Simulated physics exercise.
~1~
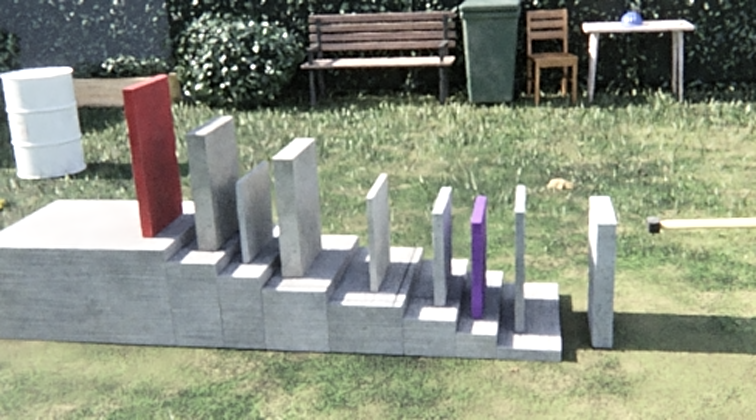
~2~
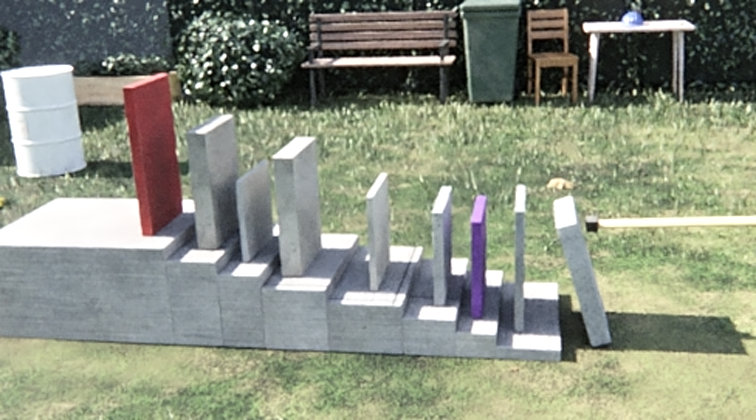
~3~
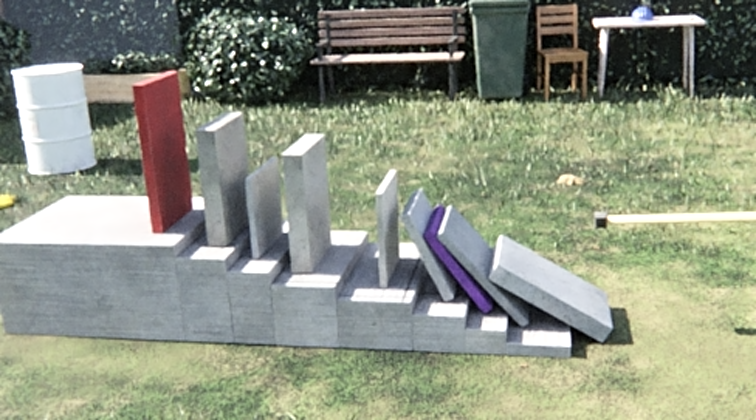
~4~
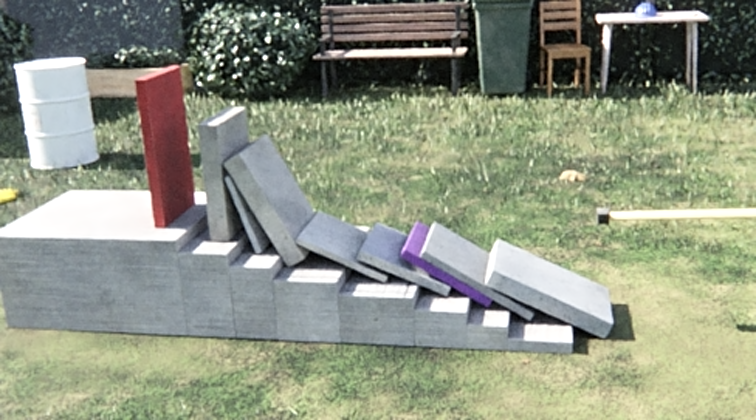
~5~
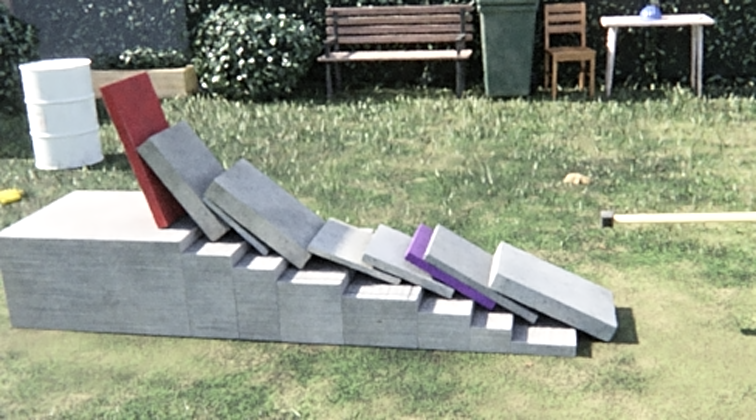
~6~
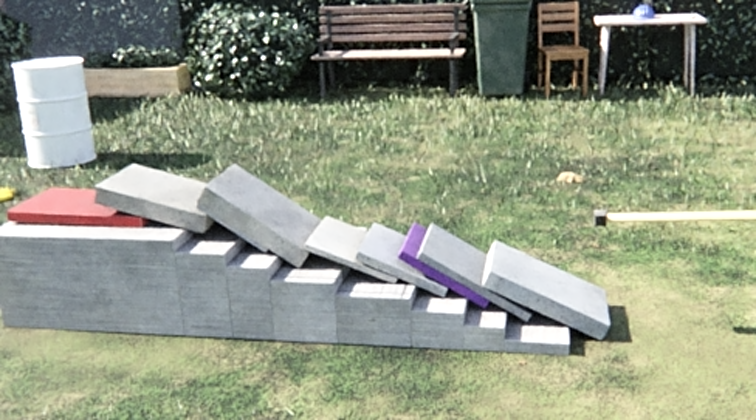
A pole tips the nearest slab, and all nine topple leftward up the steps, red last.
